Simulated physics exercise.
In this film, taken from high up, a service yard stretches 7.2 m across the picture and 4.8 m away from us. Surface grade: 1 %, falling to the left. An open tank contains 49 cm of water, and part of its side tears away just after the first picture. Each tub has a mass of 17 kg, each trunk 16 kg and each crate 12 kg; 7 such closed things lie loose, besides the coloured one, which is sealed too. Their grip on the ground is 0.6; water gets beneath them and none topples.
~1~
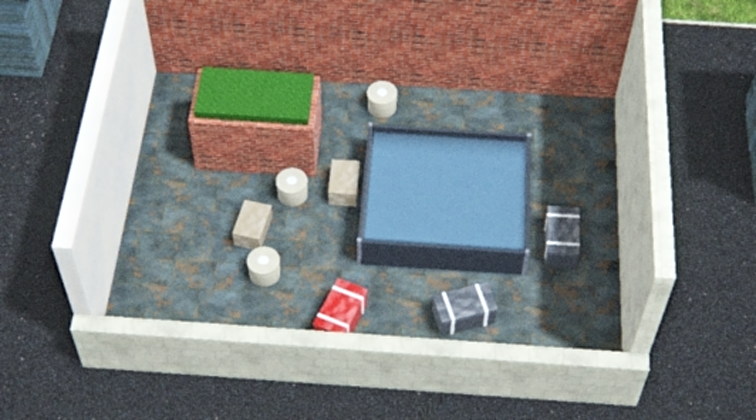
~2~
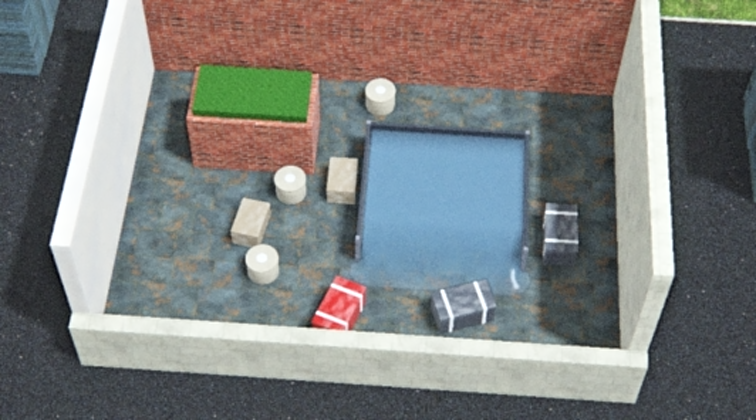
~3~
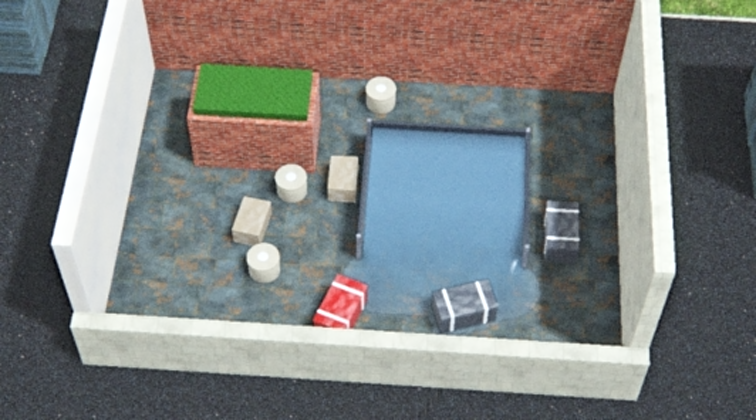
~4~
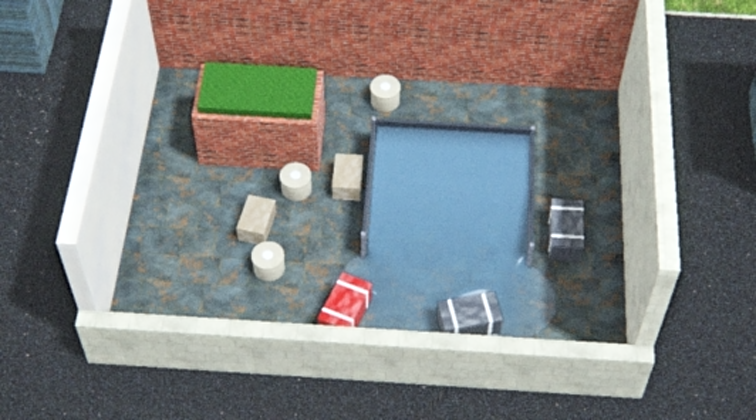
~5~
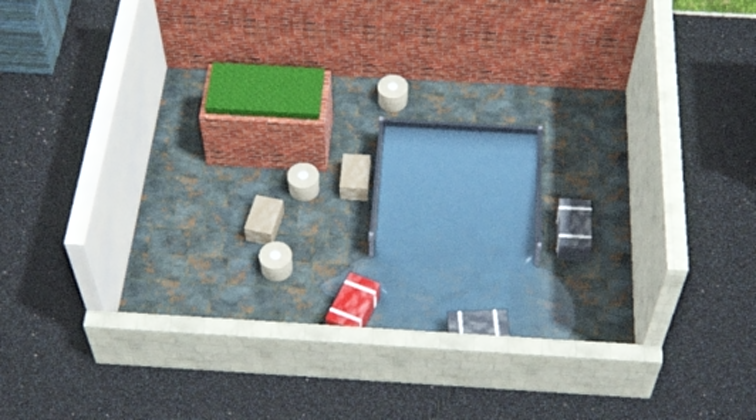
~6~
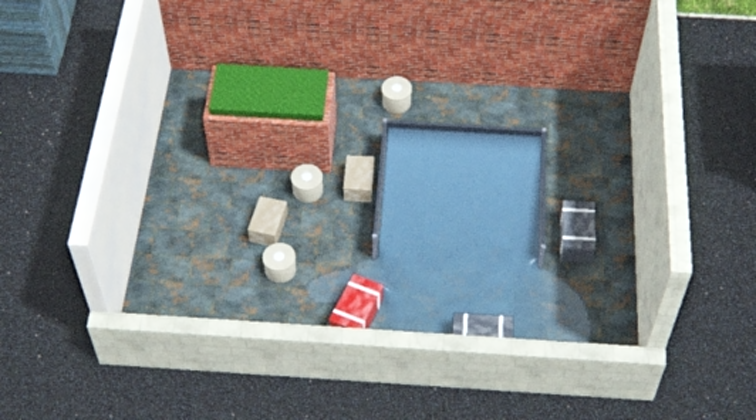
A walled yard with a tank losing its near side, water spreading over the ground and pushing a dark trunk toward the front wall.
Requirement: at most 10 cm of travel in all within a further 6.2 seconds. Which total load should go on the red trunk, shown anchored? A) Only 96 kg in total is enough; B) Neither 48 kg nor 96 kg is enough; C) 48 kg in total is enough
(B) Neither 48 kg nor 96 kg is enough.
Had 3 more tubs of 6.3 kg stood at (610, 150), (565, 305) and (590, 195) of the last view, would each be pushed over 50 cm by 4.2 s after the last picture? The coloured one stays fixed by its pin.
Going through them in turn, the answers are too far, too far and too far.
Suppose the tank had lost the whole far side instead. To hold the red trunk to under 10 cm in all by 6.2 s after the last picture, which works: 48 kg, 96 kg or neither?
Then even the small mass works.
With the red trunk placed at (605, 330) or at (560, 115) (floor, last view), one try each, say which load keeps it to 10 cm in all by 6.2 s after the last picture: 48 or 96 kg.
Respectively, neither option; second option only.
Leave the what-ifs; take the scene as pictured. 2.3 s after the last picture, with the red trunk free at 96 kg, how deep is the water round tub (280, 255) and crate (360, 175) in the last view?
Some 3 cm at the first, some 1 cm at the second.
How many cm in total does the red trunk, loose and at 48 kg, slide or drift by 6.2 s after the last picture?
Path length near 150 cm.
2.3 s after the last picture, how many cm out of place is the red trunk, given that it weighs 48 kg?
Close to 140 centimetres.
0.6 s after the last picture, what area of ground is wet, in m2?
I'd put it close to 11.5 m2.
Then, 0.6 s after the last picture the red trunk would be 19 cm from its start with 48 kg and 2 cm from its start with 96 kg; 14 cm of water round it then.
Then, 2.3 s after the last picture the red trunk would be 141 cm from its start with 48 kg and 88 cm from its start with 96 kg; 11 cm of water round it then.
Then, 4.2 s after the last picture the red trunk would be 157 cm from its start with 48 kg and 88 cm from its start with 96 kg; 6 cm of water round it then.
Then, 6.2 s after the last picture the red trunk would be 157 cm from its start with 48 kg and 88 cm from its start with 96 kg; 6 cm of water round it then.
